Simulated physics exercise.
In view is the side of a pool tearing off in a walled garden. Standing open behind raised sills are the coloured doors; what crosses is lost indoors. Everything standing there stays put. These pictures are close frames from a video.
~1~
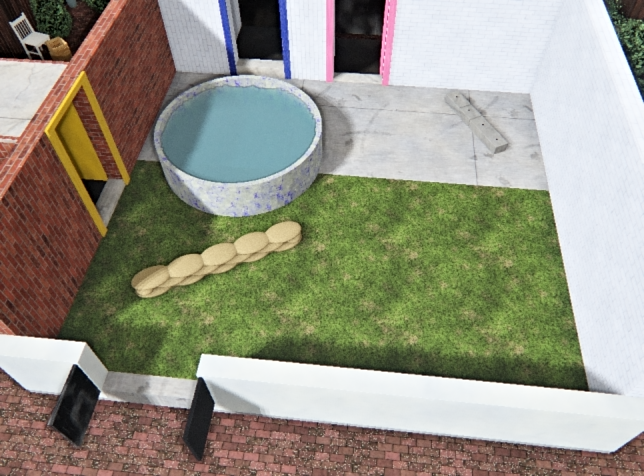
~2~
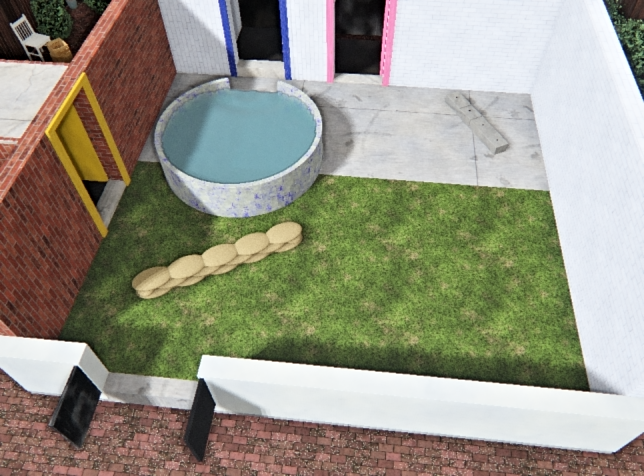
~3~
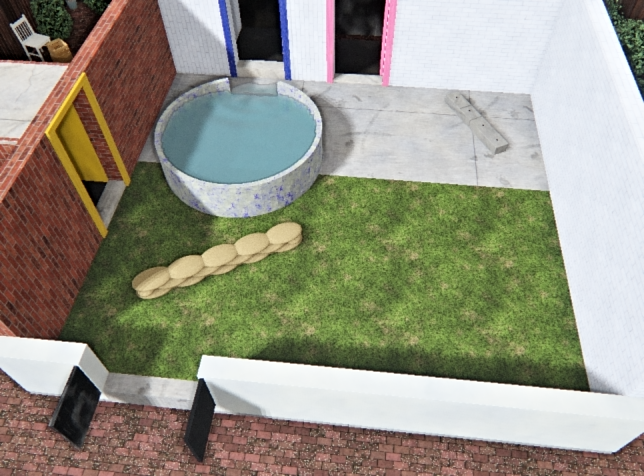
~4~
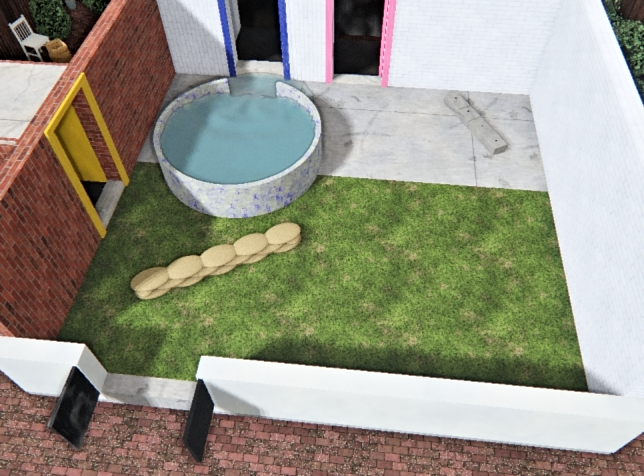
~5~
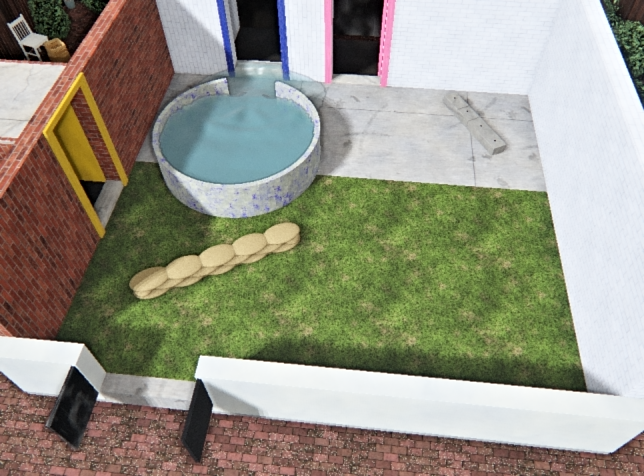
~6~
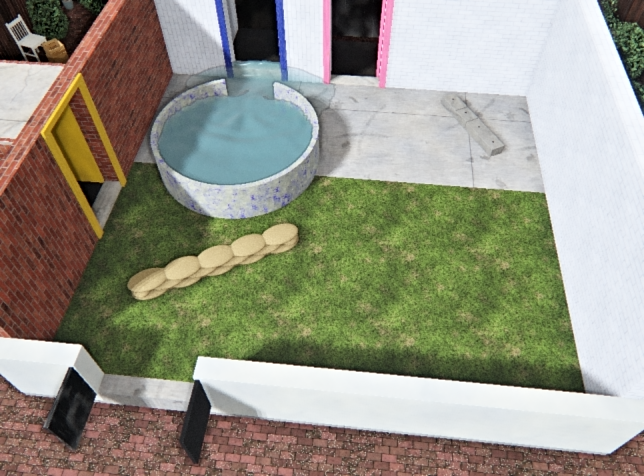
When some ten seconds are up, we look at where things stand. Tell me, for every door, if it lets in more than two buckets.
Here it is: The pink door lets more than two through; the blue door lets more than two through; the yellow door keeps it to two or fewer.
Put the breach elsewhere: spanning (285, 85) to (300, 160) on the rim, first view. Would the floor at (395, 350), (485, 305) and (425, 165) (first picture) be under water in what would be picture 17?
Taken one by one: Unaffected, then unaffected, then sodden.
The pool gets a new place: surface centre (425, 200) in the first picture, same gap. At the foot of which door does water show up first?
The door in question is the one in pink.
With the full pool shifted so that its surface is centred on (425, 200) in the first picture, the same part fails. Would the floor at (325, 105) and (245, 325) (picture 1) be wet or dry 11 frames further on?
Soaked, bone-dry.
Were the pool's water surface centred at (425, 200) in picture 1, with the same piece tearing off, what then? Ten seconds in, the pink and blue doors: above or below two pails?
The pink door exceeds the limit, while the blue door falls short.
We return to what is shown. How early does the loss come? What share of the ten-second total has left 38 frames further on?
Estimate: 85 %.
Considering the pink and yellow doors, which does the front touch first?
My pick is the one in pink.
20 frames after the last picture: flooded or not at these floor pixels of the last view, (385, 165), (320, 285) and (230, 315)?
First spot soaked, second not wet, third not wet.
A moment on, water covers 10 % of the floor; the pink door wet at the sill, nothing in, the blue door over two buckets in, the yellow door not reached.
Next, water covers 20 % of the floor; the pink door under two buckets in, the blue door far over two buckets in, the yellow door not reached.
Then, water covers 40 % of the floor; the pink door under two buckets in, the blue door far over two buckets in, the yellow door wet at the sill, nothing in.
Later, water covers 60 % of the floor; the pink door over two buckets in, the blue door far over two buckets in, the yellow door wet at the sill, nothing in.
In the end, water covers 90 % of the floor; the pink door over two buckets in, the blue door far over two buckets in, the yellow door wet at the sill, nothing in.
